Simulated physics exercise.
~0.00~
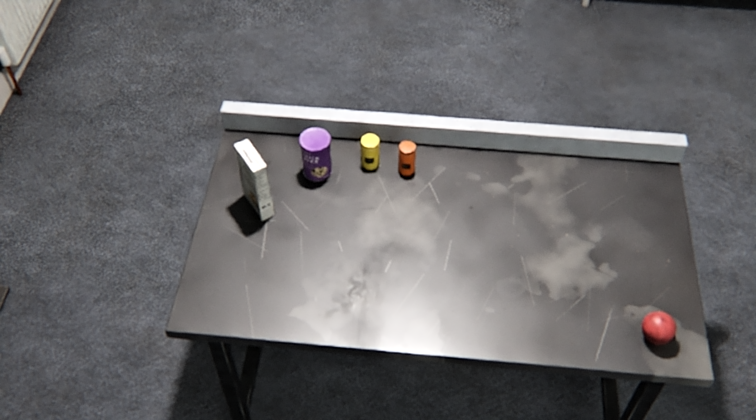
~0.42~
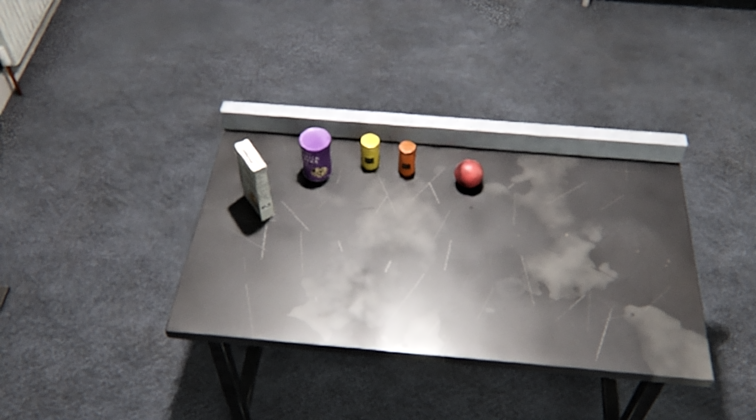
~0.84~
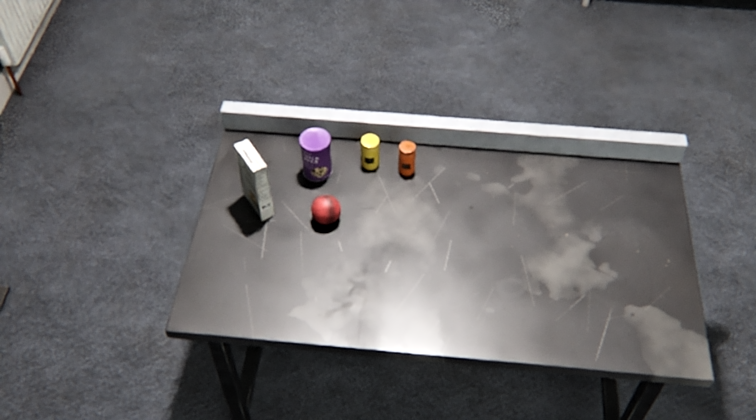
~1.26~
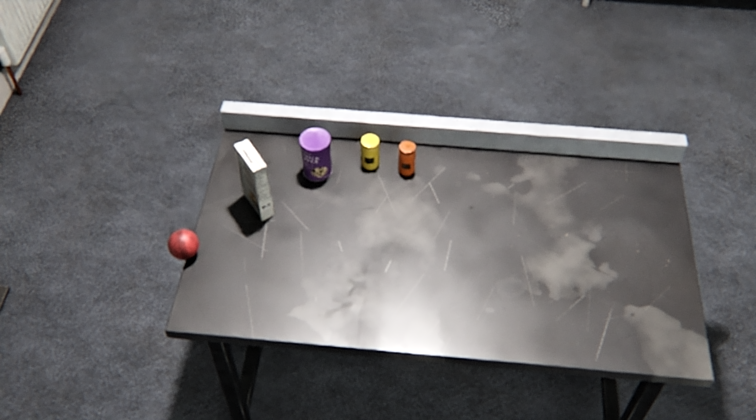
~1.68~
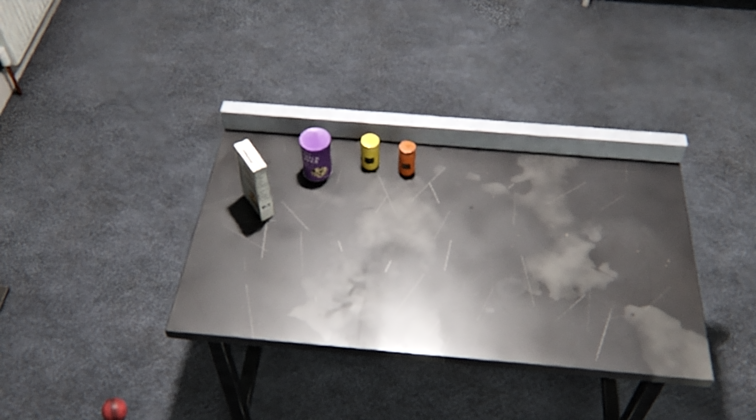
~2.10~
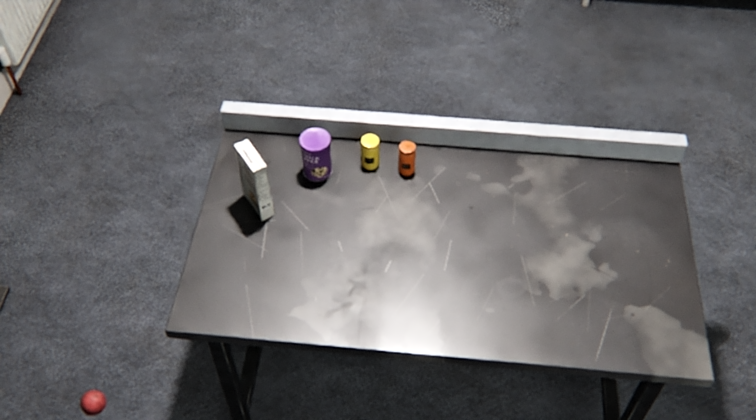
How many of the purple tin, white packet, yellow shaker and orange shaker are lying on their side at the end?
None of them are lying on their side. The purple tin, white packet, yellow shaker and orange shaker all remain upright on the table.
